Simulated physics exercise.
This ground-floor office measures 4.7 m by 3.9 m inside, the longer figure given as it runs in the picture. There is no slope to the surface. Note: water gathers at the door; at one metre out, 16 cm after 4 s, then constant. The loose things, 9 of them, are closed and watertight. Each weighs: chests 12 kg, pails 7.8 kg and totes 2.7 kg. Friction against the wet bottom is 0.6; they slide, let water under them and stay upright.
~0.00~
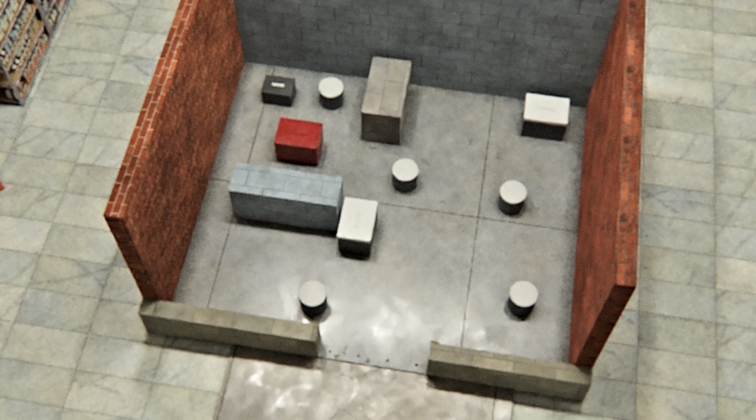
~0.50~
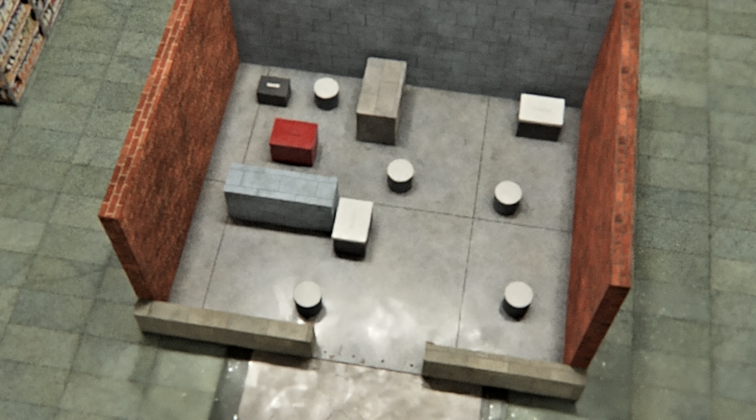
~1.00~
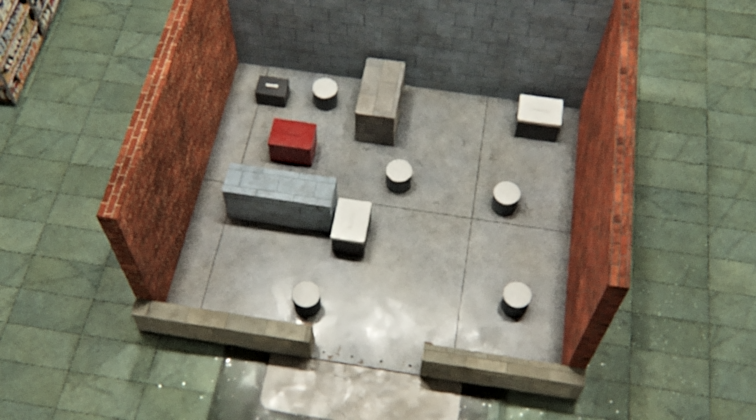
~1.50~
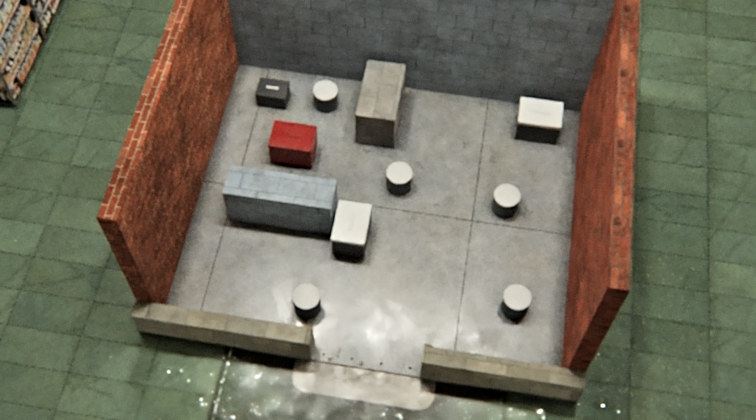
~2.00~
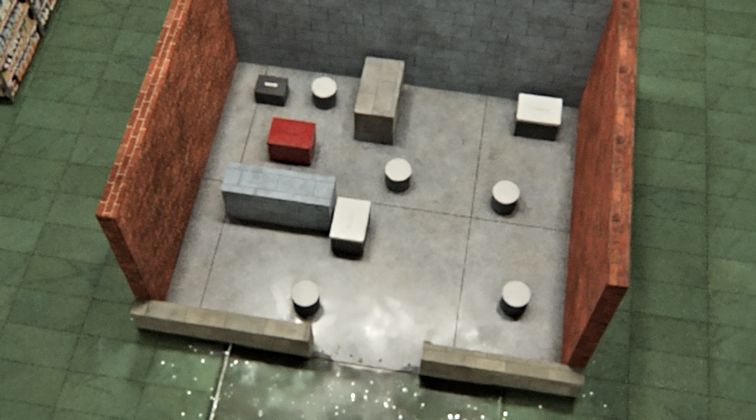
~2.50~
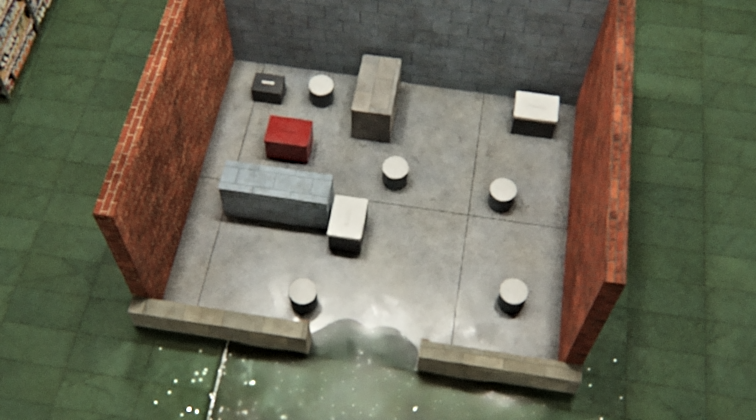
Green water spreads around the brick-walled room and reaches its doorway while the objects inside stay still.
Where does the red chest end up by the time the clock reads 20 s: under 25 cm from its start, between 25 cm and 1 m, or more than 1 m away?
I reckon it goes some way, under a metre.
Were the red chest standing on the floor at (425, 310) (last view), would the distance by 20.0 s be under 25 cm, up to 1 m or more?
By then it winds up well off.
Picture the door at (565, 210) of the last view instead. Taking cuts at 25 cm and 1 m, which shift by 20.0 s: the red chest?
Red chest: Small shift.
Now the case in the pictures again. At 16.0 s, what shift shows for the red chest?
It has shifted about 80 cm.
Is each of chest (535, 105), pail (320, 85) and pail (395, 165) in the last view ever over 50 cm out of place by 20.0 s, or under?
Result, in order: Bigger / not bigger / bigger.
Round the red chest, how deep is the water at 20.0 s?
Around 12 cm.
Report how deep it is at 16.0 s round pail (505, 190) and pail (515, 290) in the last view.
Depth approx. 8 cm / 7 cm.
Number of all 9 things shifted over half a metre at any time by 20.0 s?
That comes to 6.
After 4.0 s the red chest is near (288, 131), 0.0 m from its start, aground; 0 afloat.
After 9.0 s the red chest is near (288, 131), 0.0 m from its start, aground; 1 afloat.
After 16.0 s the red chest is near (229, 155), 0.8 m from its start, afloat; 4 afloat.
After 20.0 s the red chest is near (239, 154), 0.7 m from its start, afloat; 8 afloat.
